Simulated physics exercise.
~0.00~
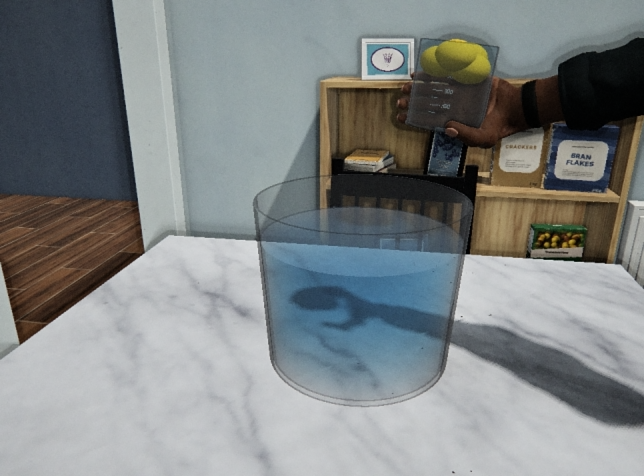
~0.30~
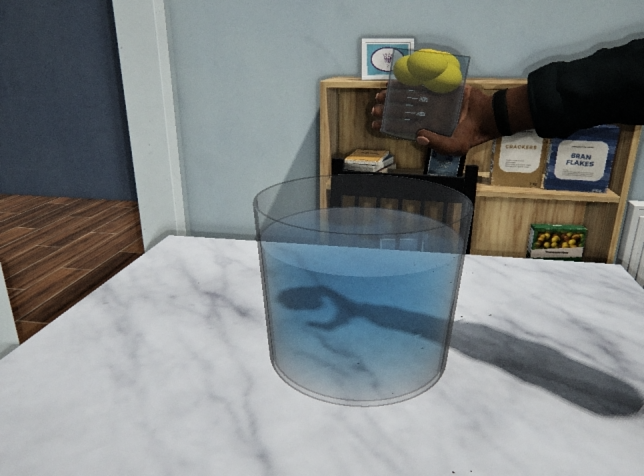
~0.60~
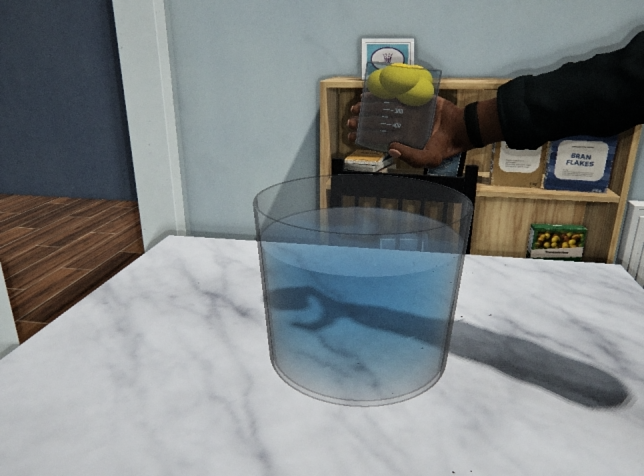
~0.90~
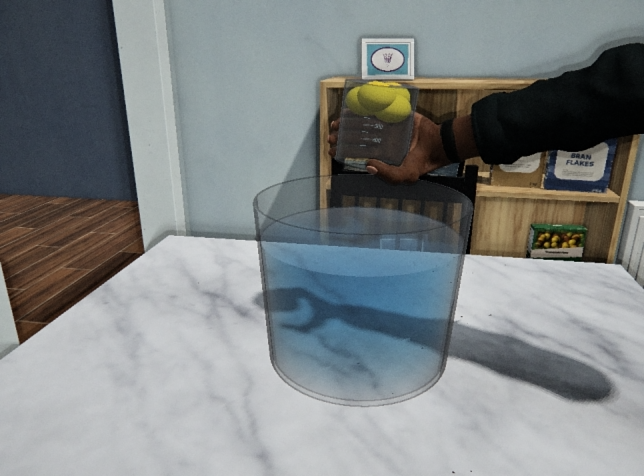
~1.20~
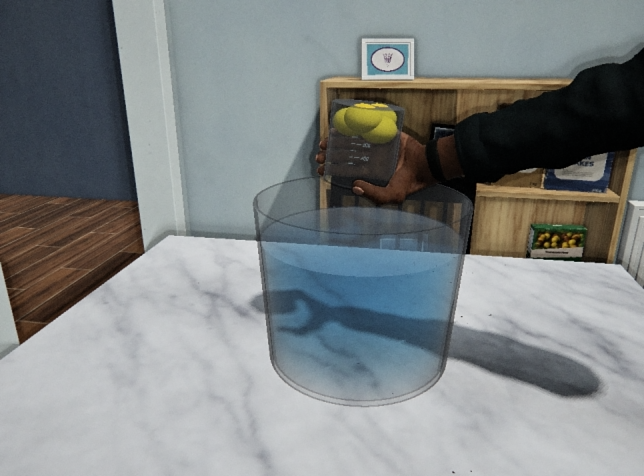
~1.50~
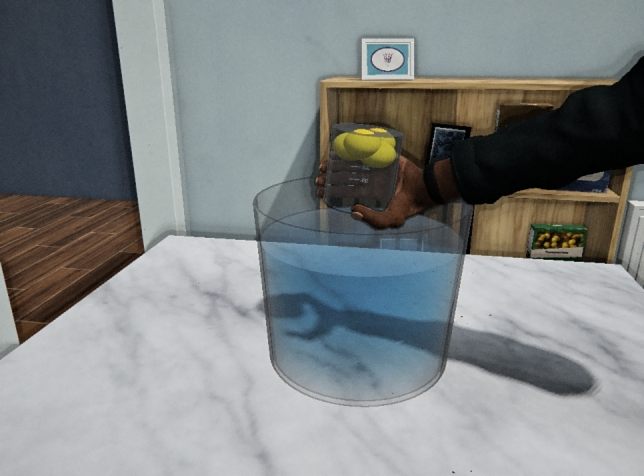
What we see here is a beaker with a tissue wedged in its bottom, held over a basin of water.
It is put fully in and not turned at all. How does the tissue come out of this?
Spared.
Around 2.0 s, the beaker enters the water.
Around 2.6 s, air is trapped inside and holds the level down.
Around 4.0 s, the beaker is under, still full of air, and the tissue is dry.
